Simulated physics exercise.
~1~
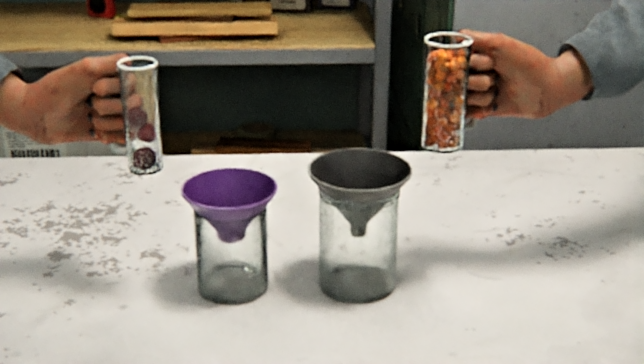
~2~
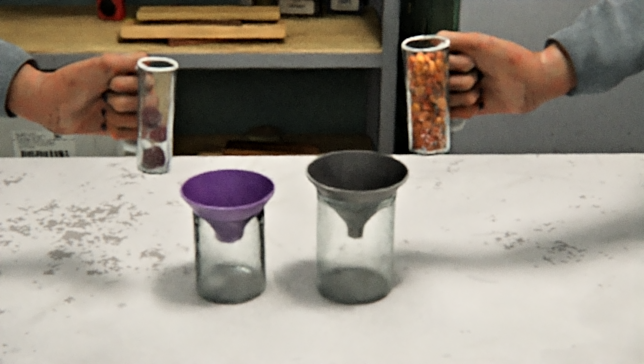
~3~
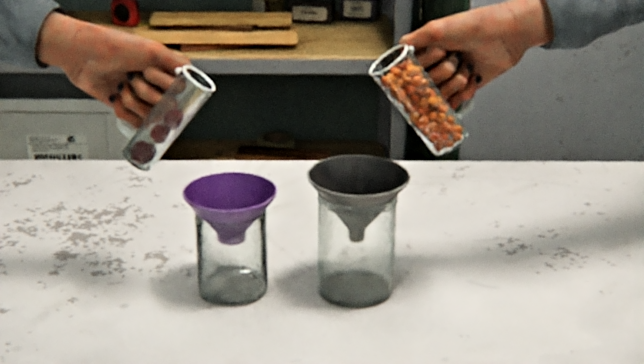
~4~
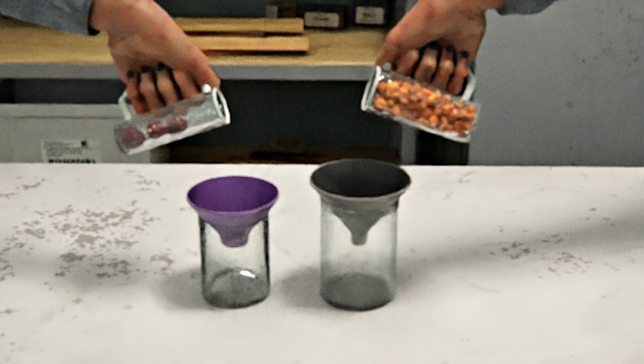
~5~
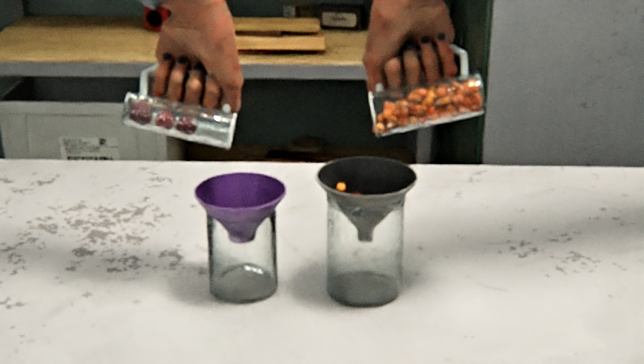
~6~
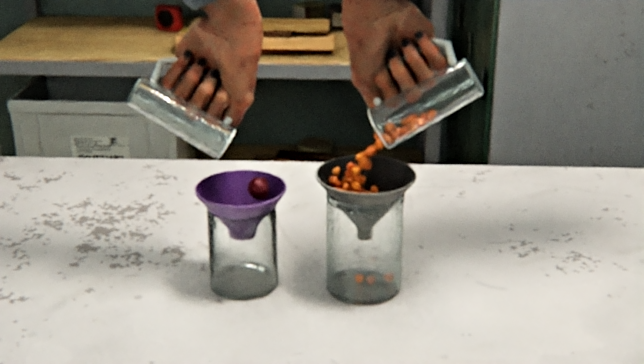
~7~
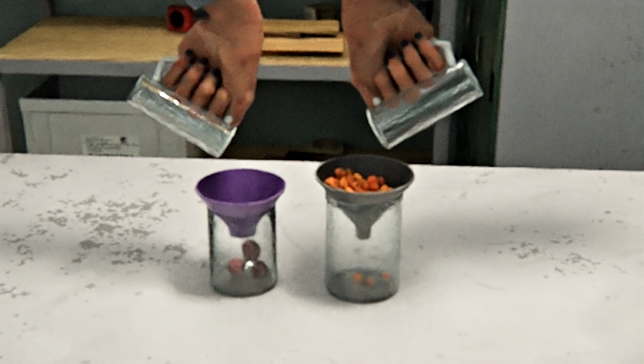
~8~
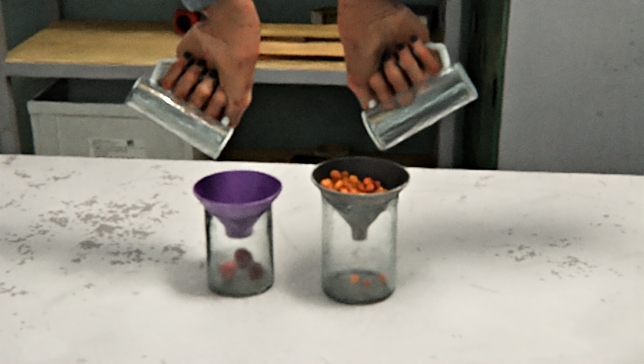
The clip shows two hands tipping clear cups over funnels set in glass jars; a few dark red balls drop through the purple funnel into the left jar, while many small orange pieces pile up in the dark grey right funnel, with only a few reaching the jar below.
